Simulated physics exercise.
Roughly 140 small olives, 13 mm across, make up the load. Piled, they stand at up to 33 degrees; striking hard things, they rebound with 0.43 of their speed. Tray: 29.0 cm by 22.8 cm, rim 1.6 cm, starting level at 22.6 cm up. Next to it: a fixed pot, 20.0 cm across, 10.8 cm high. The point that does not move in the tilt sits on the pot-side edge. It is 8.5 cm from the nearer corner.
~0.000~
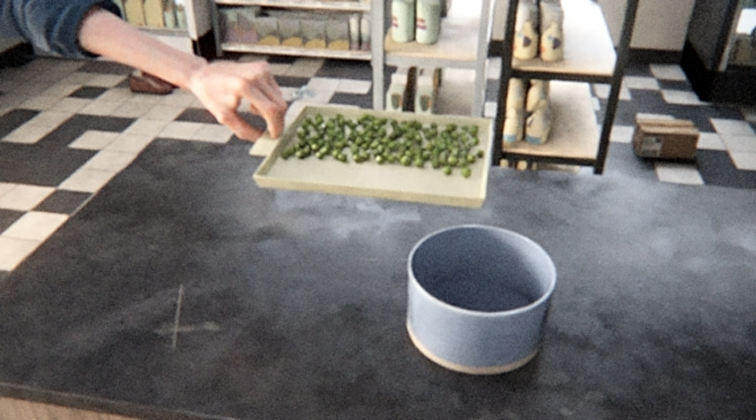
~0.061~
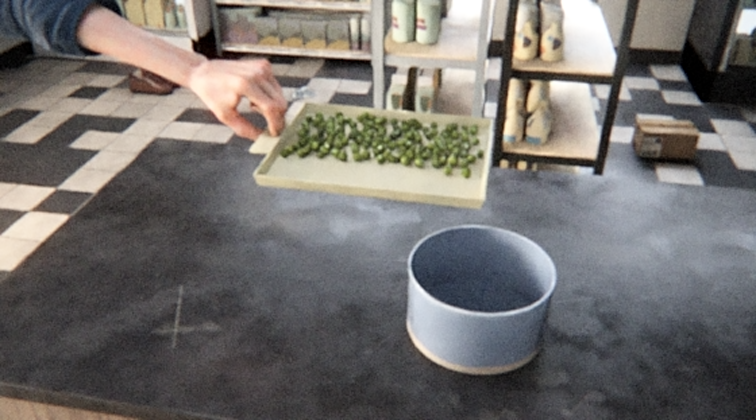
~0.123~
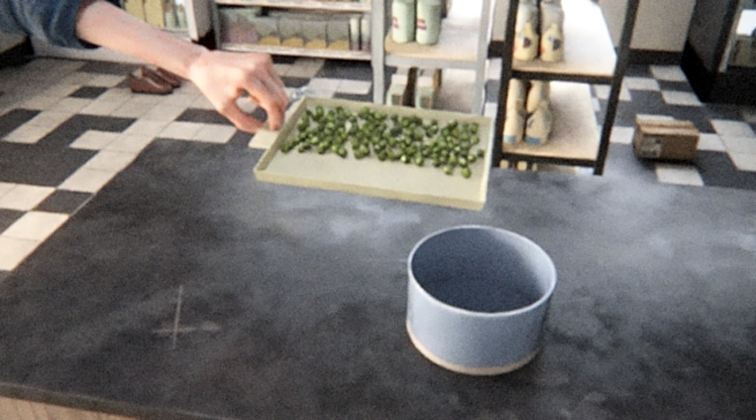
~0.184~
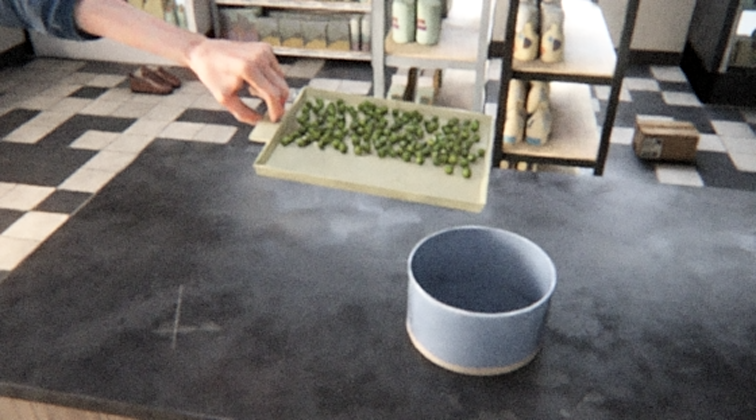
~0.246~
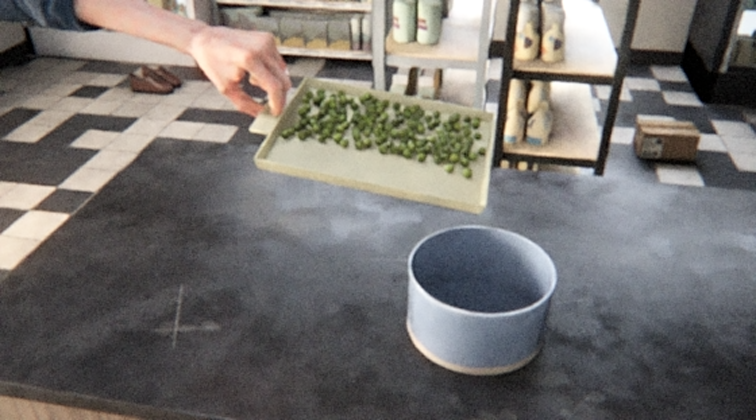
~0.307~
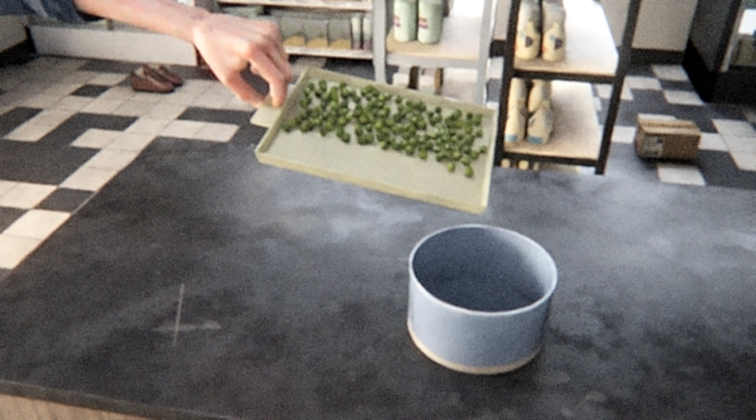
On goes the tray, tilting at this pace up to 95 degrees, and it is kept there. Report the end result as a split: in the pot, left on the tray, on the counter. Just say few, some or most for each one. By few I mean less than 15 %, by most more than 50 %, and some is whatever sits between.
I would say pot most, tray few, counter few.
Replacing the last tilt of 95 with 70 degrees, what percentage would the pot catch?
You'd end up with some 15 % in the pot.
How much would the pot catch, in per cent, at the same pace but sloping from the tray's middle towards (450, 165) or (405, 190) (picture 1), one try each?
Roughly 50 % for the first direction, roughly 80 % for the second.
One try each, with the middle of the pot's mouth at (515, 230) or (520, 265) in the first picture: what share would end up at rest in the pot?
About 20 and 85 per cent.
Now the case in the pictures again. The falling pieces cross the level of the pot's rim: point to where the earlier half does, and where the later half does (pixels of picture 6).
Roughly (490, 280) to begin with, later roughly (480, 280).
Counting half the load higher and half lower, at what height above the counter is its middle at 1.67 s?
Height: Around 26 cm.
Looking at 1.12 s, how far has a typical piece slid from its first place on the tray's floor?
13 cm.
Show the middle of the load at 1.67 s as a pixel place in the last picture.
I'd put it close to (469, 162).
After 1.12 s, tilt 50 degrees; the tray holds 95 %, the pot 5 %.
Then, at 1.67 s, tilt 76 degrees; the tray holds 85 %, the pot 15 %.
Then, at 2.27 s, tilt 95 degrees; the tray holds 10 %, the pot 65 %.
By 3.1 s all is still; pot 95 %, tray 0 %, counter 5 %.
